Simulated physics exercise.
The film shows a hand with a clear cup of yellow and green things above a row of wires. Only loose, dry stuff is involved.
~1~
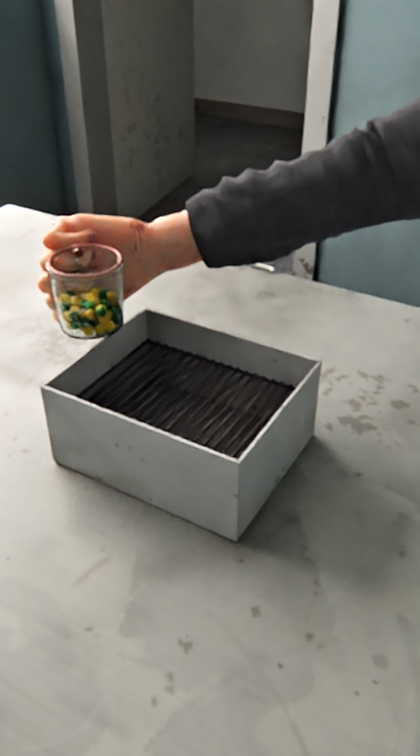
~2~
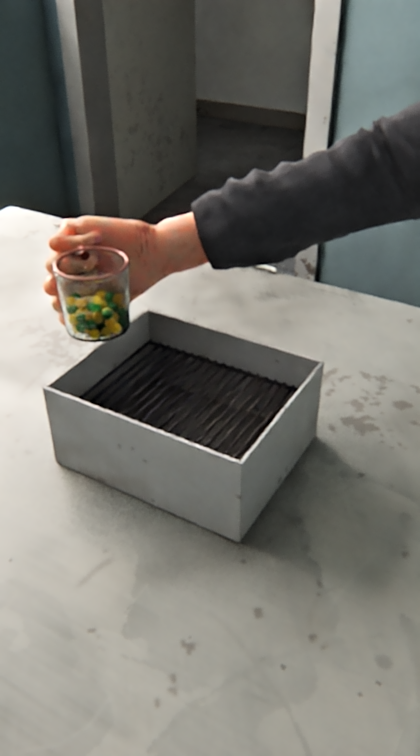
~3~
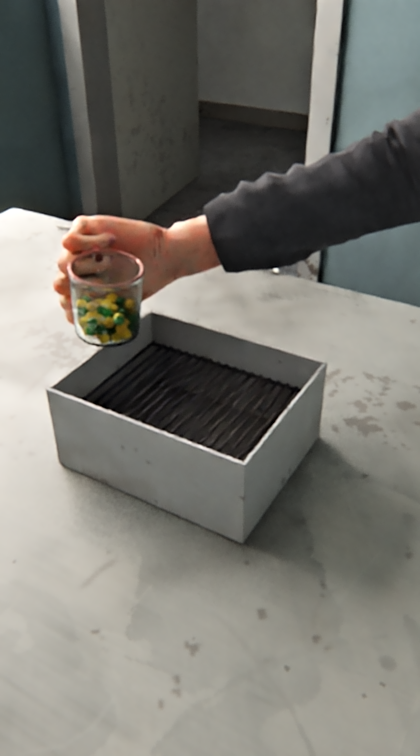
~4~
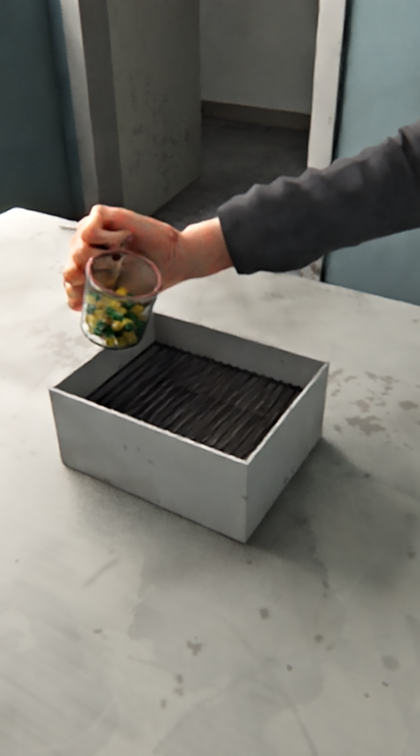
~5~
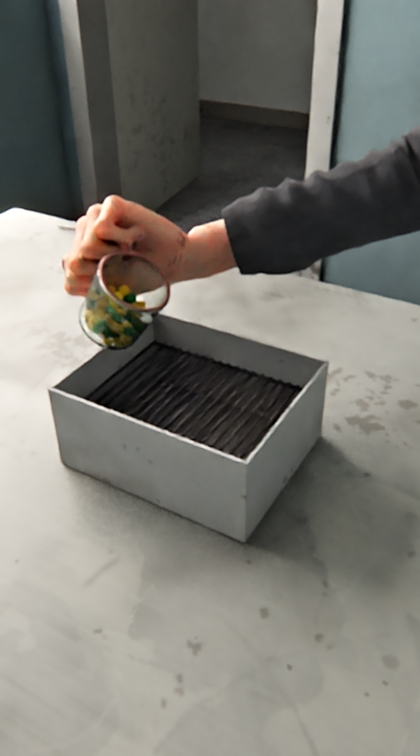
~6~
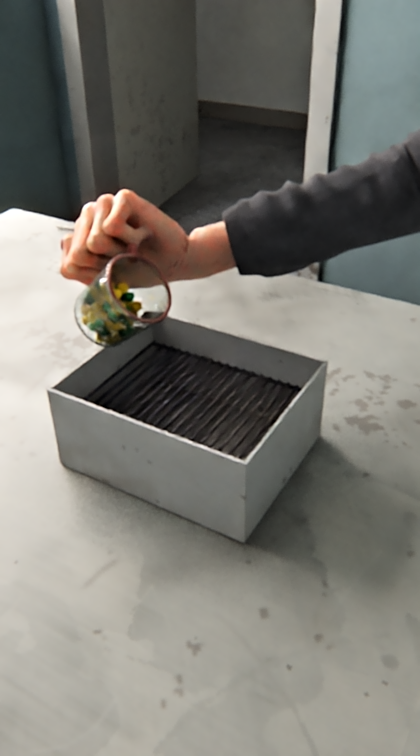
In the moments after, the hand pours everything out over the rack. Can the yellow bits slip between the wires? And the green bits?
Once poured, the yellow ones are stopped by the grid and the green ones are stopped by the grid.
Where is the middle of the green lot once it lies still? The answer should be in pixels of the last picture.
Settled position: Approx. (172, 395).
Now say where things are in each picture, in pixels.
Cup (89, 293), upright; rack (255, 430), 20 wires across; yellow clay pellets (87, 311), wider than the gaps; green wooden balls (99, 310), wider than the gaps, in the first frame.
Cup (95, 295), upright; green ones (105, 312), in the second frame.
Cup (107, 299), tipped 6°; yellow ones (103, 317), in the third frame.
Cup (119, 302), tipped 19°; green ones (123, 318), in the fourth frame.
Cup (122, 303), tipped 33°; yellow ones (111, 316), in the fifth frame.
Cup (121, 303), tipped 47°; rack (261, 431); yellow ones (107, 313); green ones (118, 316), in the sixth frame.
Then, 0.23 s later than the last frame, yellow ones, every one in the cup; green ones, every one in the cup.
Then, 0.52 s later than the last frame, yellow ones, every one in the cup; green ones, every one in the cup.
Then, 0.83 s later than the last frame, yellow ones, roughly two thirds in the cup, roughly a third on or over the wires; green ones, roughly two thirds in the cup, roughly a third on or over the wires.
When it is over, yellow ones, every one on the wires, not one under the rack; green ones, every one on the wires, not one under the rack.
